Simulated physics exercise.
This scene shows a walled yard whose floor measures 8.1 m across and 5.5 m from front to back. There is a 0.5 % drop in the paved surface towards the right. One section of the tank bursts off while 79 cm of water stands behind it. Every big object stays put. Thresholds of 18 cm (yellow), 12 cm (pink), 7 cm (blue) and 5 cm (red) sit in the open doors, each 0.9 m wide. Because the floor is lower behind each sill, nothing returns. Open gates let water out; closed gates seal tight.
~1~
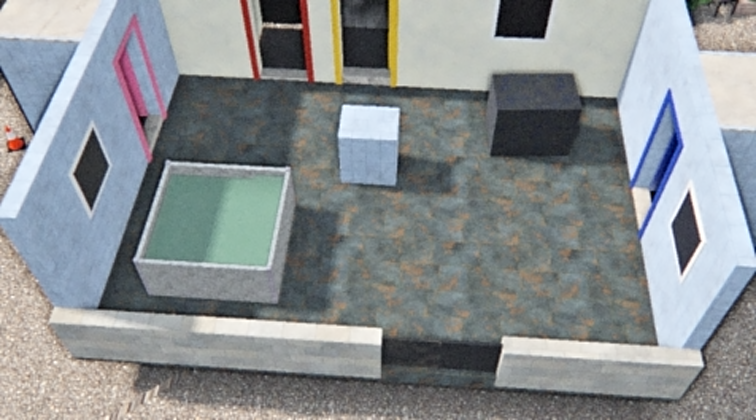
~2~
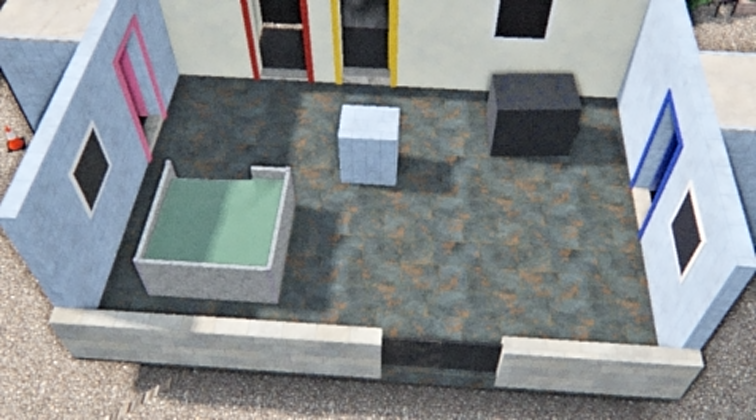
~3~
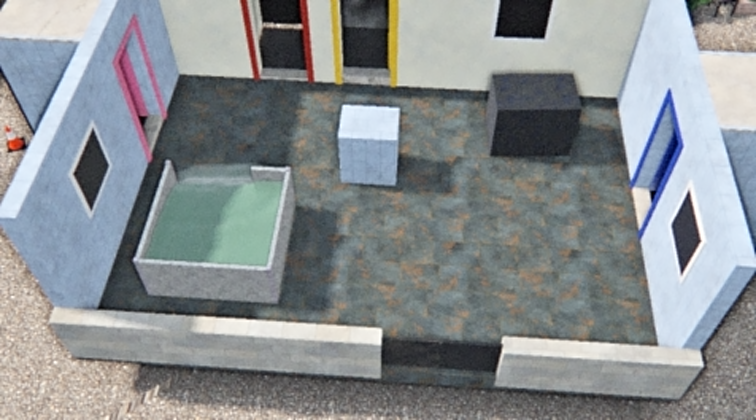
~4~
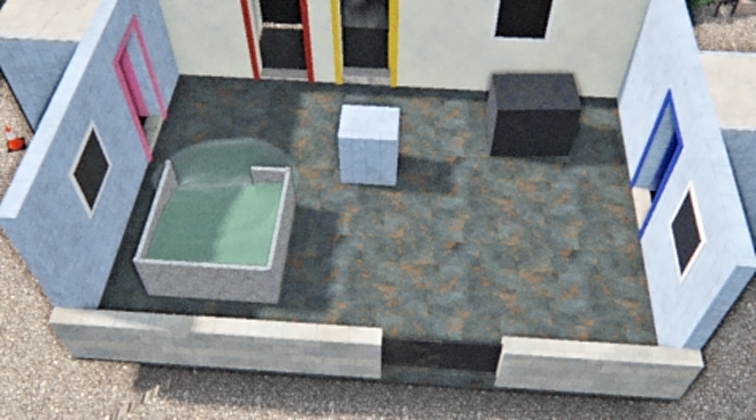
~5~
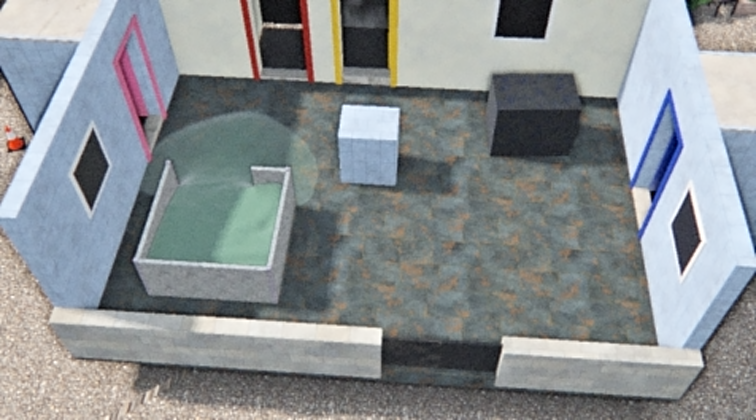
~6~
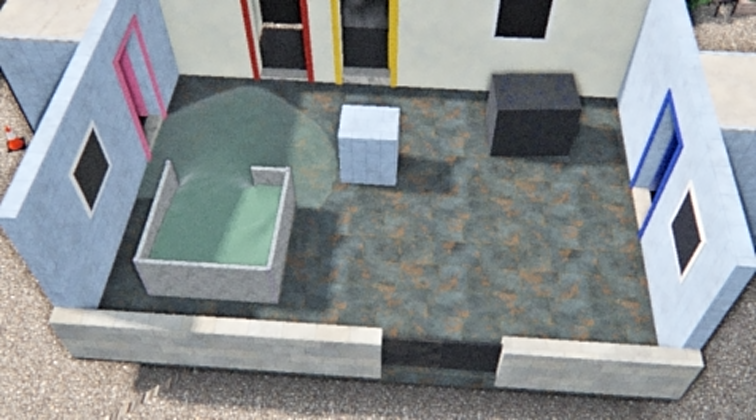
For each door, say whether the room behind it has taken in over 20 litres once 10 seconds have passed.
The yellow door: Not over, the pink door: Over, the blue door: Not over, the red door: Over.
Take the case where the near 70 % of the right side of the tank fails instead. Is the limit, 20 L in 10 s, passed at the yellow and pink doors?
Compared with the limit, yellow is lower and pink is lower.
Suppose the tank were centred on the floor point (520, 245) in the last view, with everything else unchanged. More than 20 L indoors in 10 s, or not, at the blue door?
Blue: Beyond limit.
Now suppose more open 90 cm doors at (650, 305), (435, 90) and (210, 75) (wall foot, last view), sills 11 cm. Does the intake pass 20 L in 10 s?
Door 1: Lower; door 2: Lower; door 3: Higher.
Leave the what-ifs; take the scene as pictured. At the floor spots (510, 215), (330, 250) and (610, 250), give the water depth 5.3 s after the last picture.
Spot one 3 cm, spot two 0 cm, spot three 2 cm.
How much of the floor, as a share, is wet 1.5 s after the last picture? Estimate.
About 25 per cent.
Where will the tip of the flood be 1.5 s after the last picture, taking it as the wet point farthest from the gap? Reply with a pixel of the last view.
Roughly at pixel (469, 93).
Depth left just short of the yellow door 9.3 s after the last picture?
Close to 4.5 cm of depth.
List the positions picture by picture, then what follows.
The first picture shows the tank at (217, 216) is whole and still, 79 cm deep.
In the second picture, the front is at a hidden place, 0.7 m from the gap on the tank's far side; 0.3 m2 of floor is under water; 79 cm left at the back of the tank.
In the third picture, the front is at a hidden place, 1.0 m from the gap on the tank's far side; 1.0 m2 of floor is under water; 79 cm left at the back of the tank.
In the fourth picture, the front is at (254, 141), 1.4 m from the gap on the tank's far side; 2.4 m2 of floor is under water; 72 cm left at the back of the tank.
In the fifth picture, water pours out on the tank's far side and has run 2.0 m, to (260, 116); typically 7 cm deep outside, 67 cm at the tank's back.
In the sixth picture, the front is at (240, 89), 2.7 m from the gap on the tank's far side; 6.3 m2 of floor is under water; 67 cm left at the back of the tank.
Then, 0.7 s after the last picture water covers 25 % of the floor and is deepest (57 cm) near (177, 84); yellow door 9 cm at the sill, 0 L in, pink door 24 cm at the sill, 3 L in, blue door not reached, red door 16 cm at the sill, 55 L in.
Then, 1.5 s after the last picture water covers 25 % of the floor and is deepest (42 cm) near (170, 104); yellow door 15 cm at the sill, 0 L in, pink door 19 cm at the sill, 39 L in, blue door not reached, red door 26 cm at the sill, 187 L in.
Then, 2.8 s after the last picture water covers 35 % of the floor and is deepest (20 cm) near (221, 136); yellow door 15 cm at the sill, 0 L in, pink door 19 cm at the sill, 72 L in, blue door not reached, red door 14 cm at the sill, 312 L in.
Then, 5.3 s after the last picture water covers 70 % of the floor and is deepest (21 cm) near (608, 100); yellow door 8 cm at the sill, 0 L in, pink door 11 cm at the sill, 92 L in, blue door 4 cm at the sill, 0 L in, red door 12 cm at the sill, 373 L in.
Then, 9.3 s after the last picture water covers 95 % of the floor and is deepest (12 cm) near (599, 107); yellow door 5 cm at the sill, 0 L in, pink door 5 cm at the sill, 92 L in, blue door 3 cm at the sill, 0 L in, red door 6 cm at the sill, 408 L in.
